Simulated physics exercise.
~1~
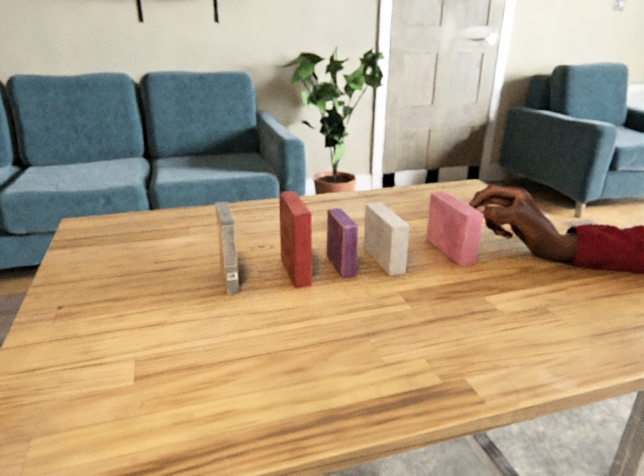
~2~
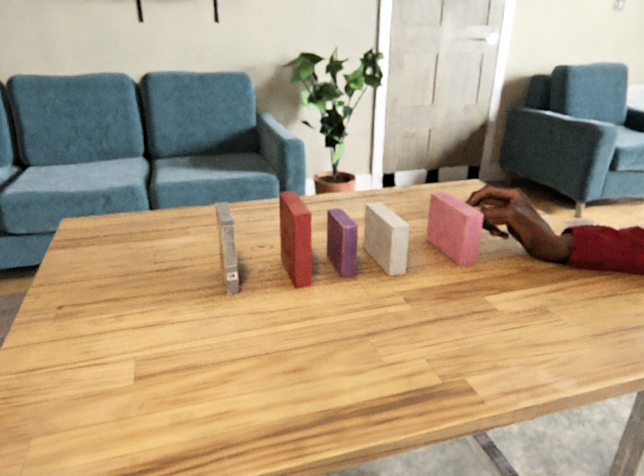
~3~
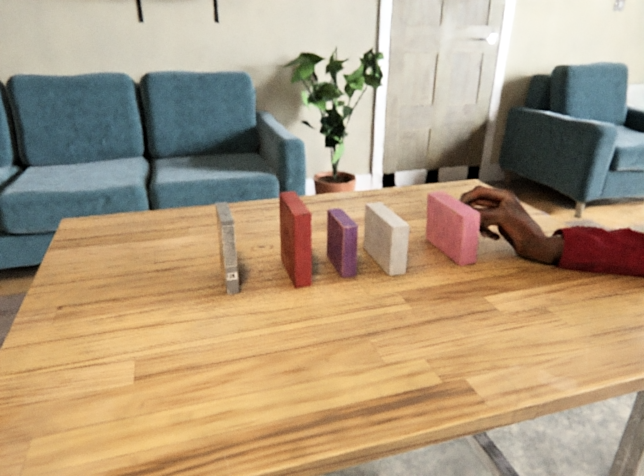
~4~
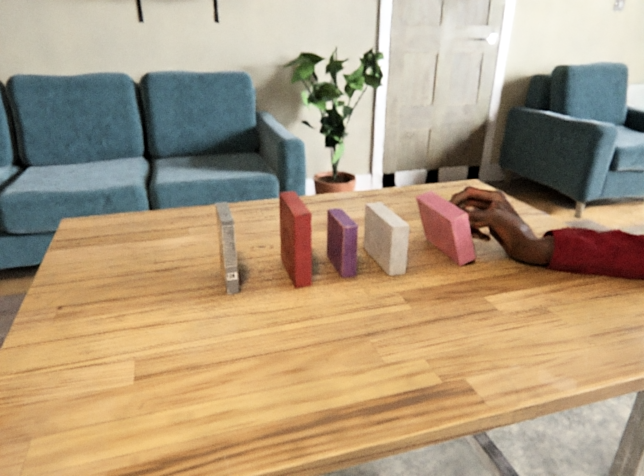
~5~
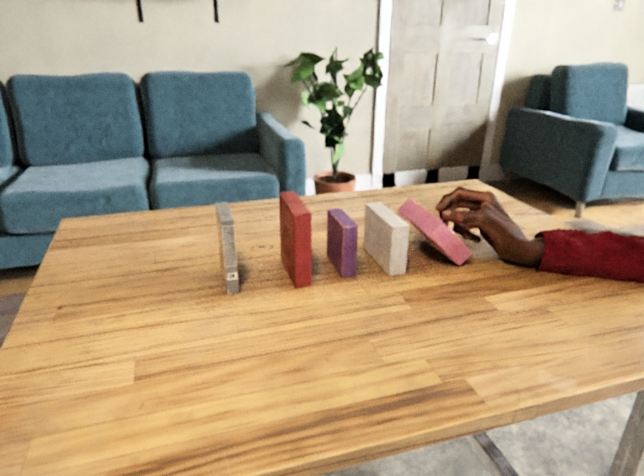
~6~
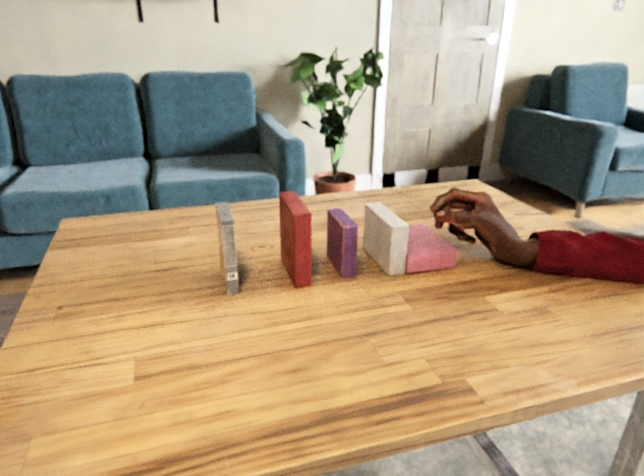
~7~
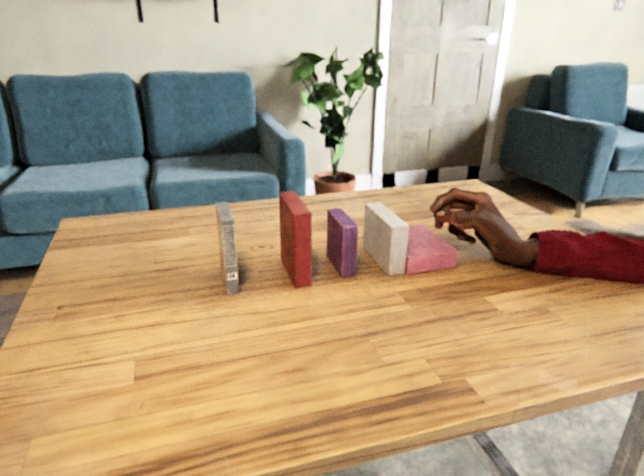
Hand tipping a pink block leftward until it lies flat beside a white block, the four other blocks staying upright.
